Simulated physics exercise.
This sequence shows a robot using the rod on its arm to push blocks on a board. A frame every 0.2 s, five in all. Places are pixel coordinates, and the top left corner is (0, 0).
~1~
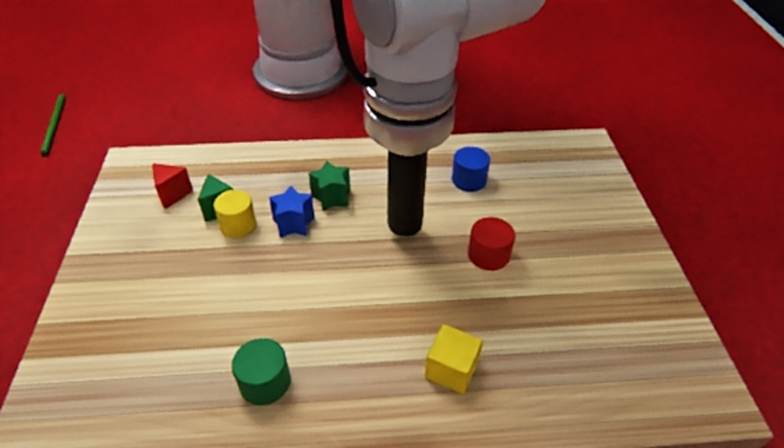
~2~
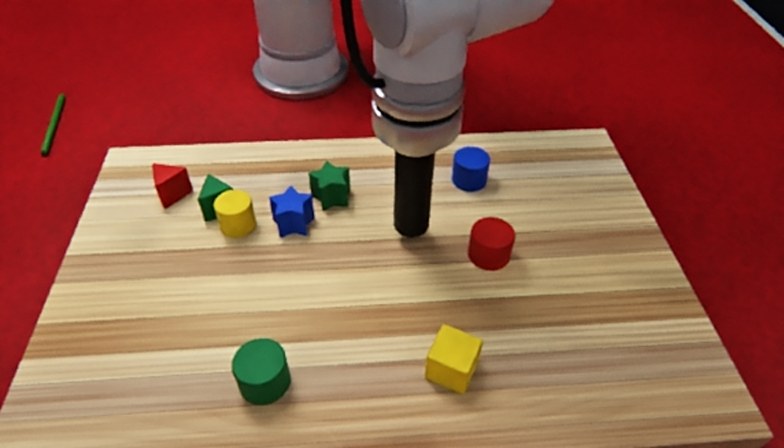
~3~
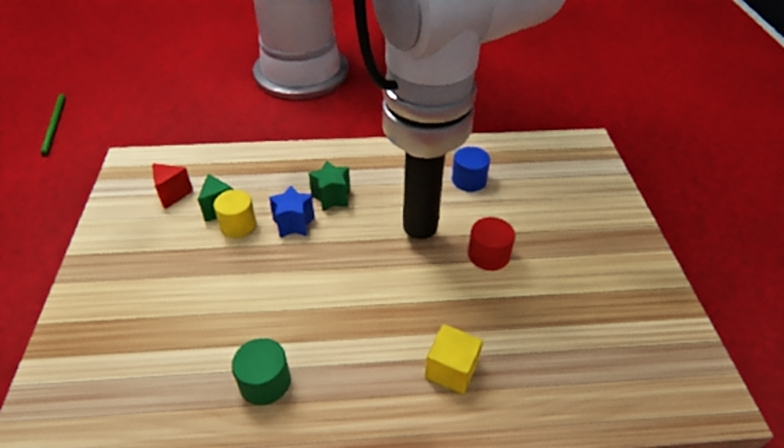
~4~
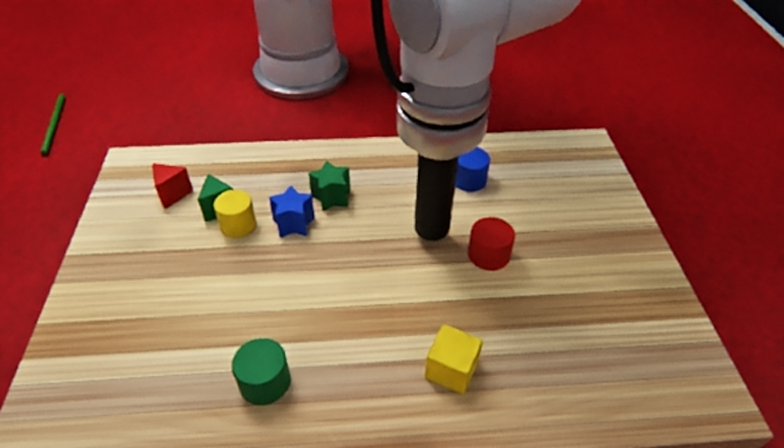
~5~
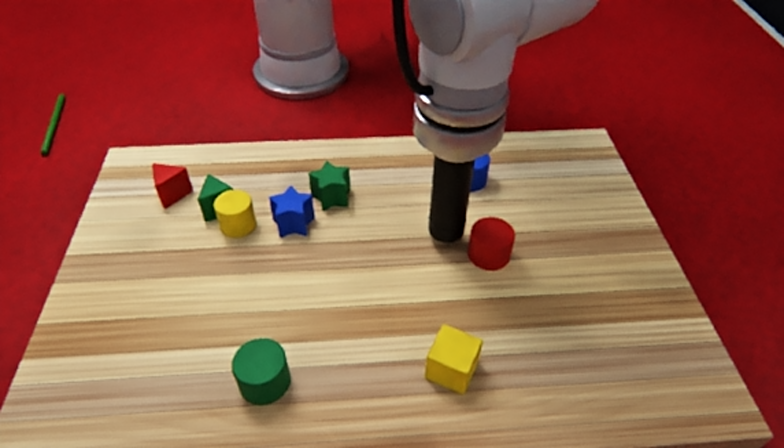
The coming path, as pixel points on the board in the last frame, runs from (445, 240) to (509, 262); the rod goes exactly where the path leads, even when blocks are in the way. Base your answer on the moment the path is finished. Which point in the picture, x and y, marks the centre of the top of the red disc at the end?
Near (556, 251).
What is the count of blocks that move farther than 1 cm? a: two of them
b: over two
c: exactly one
The one that fits is c, exactly one.
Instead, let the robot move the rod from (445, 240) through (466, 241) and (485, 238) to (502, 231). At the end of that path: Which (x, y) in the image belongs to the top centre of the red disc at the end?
The middle of its top is at (522, 238).
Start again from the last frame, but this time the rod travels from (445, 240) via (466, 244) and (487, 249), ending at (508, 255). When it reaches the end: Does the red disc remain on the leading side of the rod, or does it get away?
It is still there in front.
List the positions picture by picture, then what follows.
Tip of the rod (405, 224), middles of tops, red disc (493, 231), in the first picture.
Rod (411, 225), nothing pushed, in the second picture.
Rod (420, 227), nothing pushed, in the third picture.
Rod (432, 229), nothing pushed, in the fourth picture.
Rod (446, 231), red disc (493, 231), in the fifth picture.
On the path given first. Halfway along, rod (478, 241); red disc (521, 240).
At the end, rod (511, 252); red disc (556, 251).
